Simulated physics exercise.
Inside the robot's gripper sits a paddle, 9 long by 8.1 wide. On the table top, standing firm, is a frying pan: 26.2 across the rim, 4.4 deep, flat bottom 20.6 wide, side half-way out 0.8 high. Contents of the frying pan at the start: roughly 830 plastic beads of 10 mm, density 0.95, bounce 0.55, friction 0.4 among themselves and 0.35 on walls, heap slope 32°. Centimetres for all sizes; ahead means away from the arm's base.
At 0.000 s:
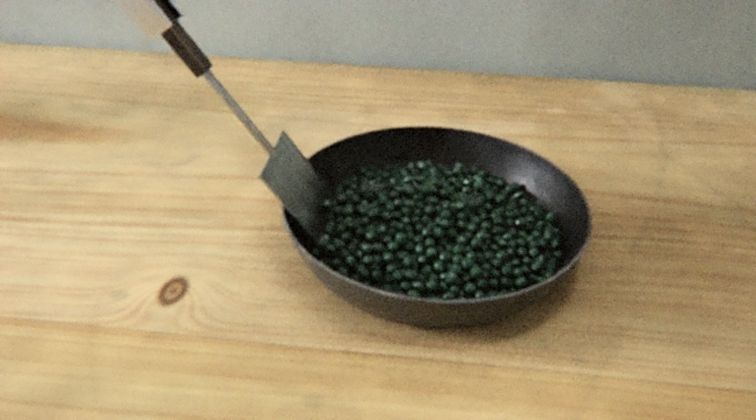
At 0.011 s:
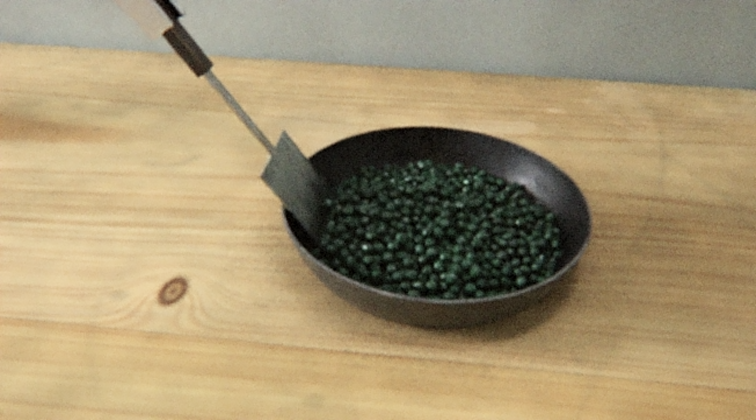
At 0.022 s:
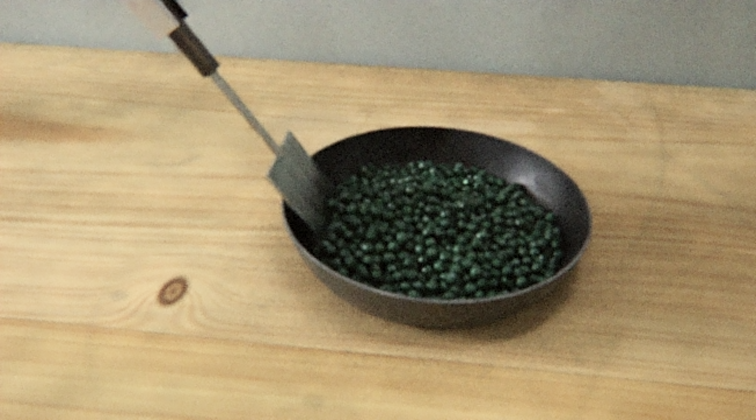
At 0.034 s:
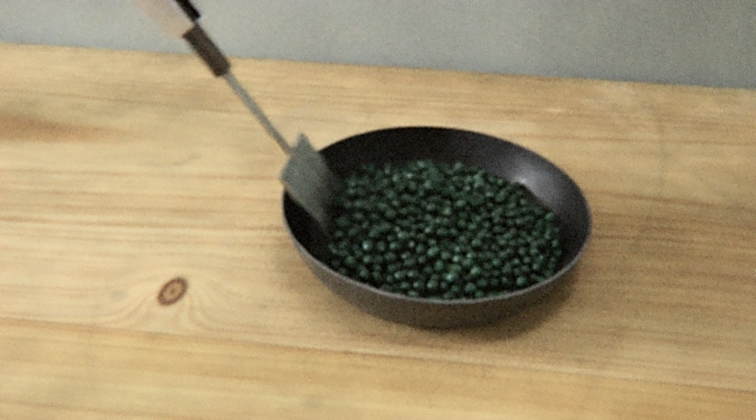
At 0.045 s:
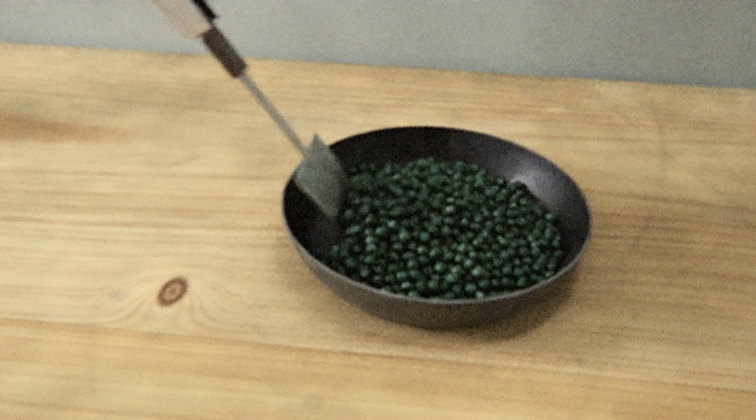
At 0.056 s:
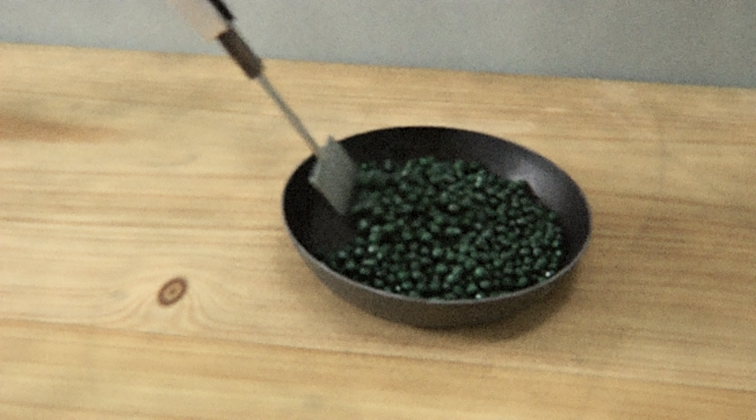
A robot arm held a flat paddle at the left side of a dark pan of green beads on a wooden table, then slid it slowly a short way right, nudging the nearby beads.
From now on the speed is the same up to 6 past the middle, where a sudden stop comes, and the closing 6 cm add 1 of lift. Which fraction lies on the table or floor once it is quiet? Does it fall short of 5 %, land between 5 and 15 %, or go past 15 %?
It lands between 5 and 15 %.
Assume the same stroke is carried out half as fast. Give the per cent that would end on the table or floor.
About 0 %.
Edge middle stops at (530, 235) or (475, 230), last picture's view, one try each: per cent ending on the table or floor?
Respectively about 20 and 5 percent end on the table or floor.
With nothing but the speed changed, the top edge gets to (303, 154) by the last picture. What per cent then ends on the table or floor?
My guess is around 0 percent.
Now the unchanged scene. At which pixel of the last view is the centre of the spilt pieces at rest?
Near (716, 270).
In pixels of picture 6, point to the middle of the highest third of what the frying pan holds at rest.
(530, 222).
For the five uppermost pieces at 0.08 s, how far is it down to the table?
About 6 centimetres.
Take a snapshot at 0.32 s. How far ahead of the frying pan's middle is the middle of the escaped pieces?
I'd put it at some 18 centimetres.
After 0.08 s, sloping 55°, highest piece 7 above the table; 832 in the frying pan.
After 0.11 s, sloping 55°, highest piece 8 above the table; 832 in the frying pan.
After 0.32 s, sloping 55°, highest piece 6 above the table; 758 in the frying pan, 61 on the table or floor, 13 on the blade or in flight.
After 1.37 s, sloping 55°, highest piece 5 above the table; 757 in the frying pan, 75 on the table or floor.
In the end, 757 in the frying pan, 75 on the table or floor. That is 9 % on the table or floor.
